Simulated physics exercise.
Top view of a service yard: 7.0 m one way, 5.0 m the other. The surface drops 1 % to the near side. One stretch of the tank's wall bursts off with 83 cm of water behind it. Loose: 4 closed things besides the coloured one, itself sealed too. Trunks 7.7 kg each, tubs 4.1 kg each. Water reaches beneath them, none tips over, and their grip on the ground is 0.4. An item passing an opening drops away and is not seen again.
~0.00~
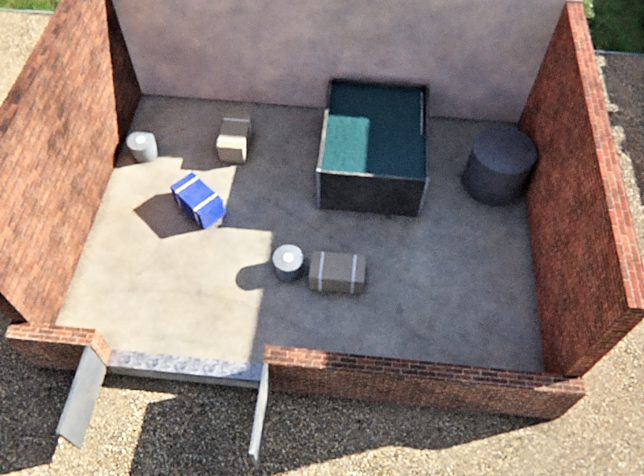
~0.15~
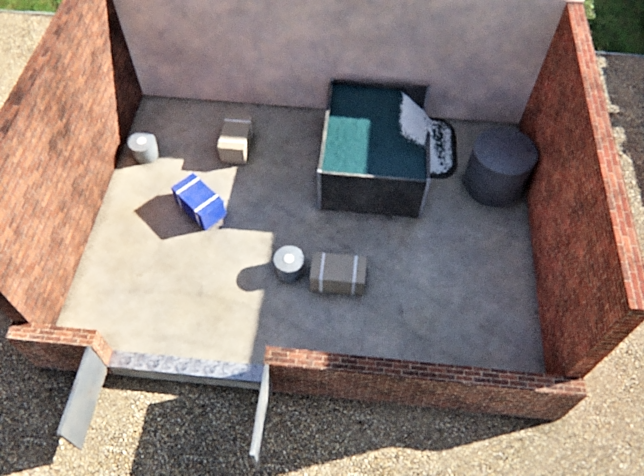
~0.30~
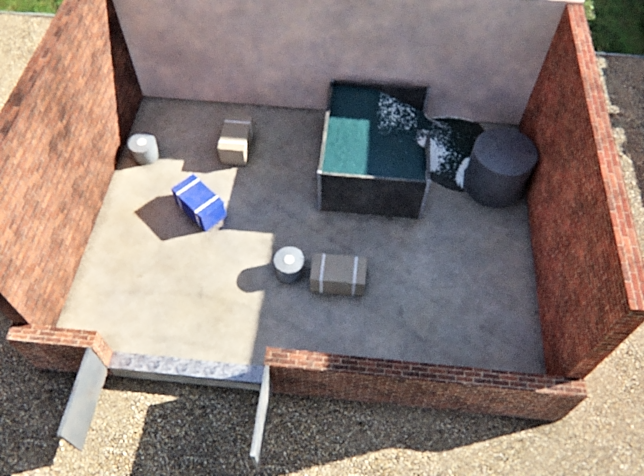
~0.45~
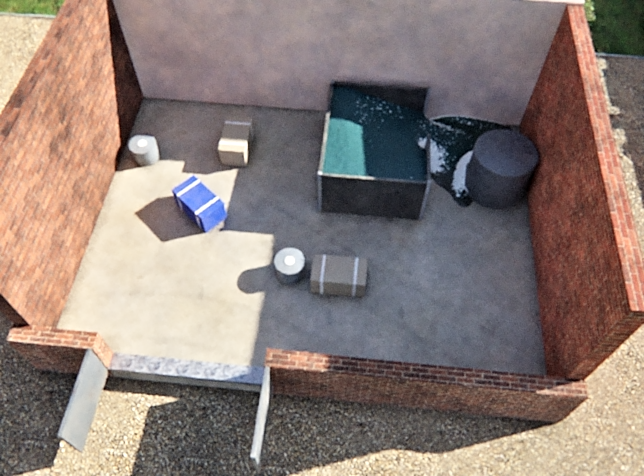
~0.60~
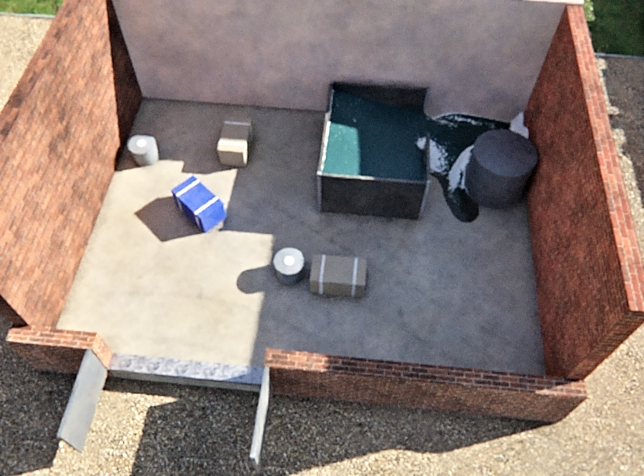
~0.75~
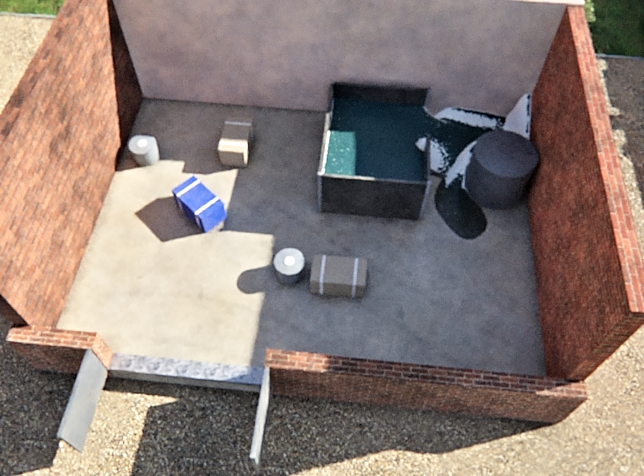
Water bursts from the right side of the green tank and spreads around the dark cylinder.
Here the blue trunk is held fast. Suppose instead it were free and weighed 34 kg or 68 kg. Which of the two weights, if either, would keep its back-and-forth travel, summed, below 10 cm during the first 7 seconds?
To my eye, the lighter setting does the job.
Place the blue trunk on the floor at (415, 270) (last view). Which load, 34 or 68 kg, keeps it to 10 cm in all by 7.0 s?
Going by the scene, both weights fall short.
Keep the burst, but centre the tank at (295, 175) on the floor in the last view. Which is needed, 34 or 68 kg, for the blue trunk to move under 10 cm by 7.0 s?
For that case: Lighter one suffices.
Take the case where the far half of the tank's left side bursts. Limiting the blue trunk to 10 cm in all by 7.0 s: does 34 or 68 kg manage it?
In that case, it takes the heavy one.
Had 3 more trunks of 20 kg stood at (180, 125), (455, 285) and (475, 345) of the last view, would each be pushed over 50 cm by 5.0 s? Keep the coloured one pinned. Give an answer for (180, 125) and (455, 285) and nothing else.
So the first one crosses the line and the second one crosses the line.
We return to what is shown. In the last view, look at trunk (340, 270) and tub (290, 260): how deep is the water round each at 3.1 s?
1 and 0 cm.
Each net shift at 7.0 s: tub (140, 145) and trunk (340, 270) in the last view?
Taking them in order, that's 100 centimetres and 80 centimetres.
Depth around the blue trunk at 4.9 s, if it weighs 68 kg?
Around 0 cm.
After 1.4 s the blue trunk would be 0 cm from its start with 34 kg and 0 cm from its start with 68 kg; 0 cm of water round it then.
After 3.1 s the blue trunk would be 0 cm from its start with 34 kg and 0 cm from its start with 68 kg; 0 cm of water round it then.
After 4.9 s the blue trunk would be 0 cm from its start with 34 kg and 0 cm from its start with 68 kg; 0 cm of water round it then.
After 7.0 s the blue trunk would be 0 cm from its start with 34 kg and 0 cm from its start with 68 kg; 3 cm of water round it then.
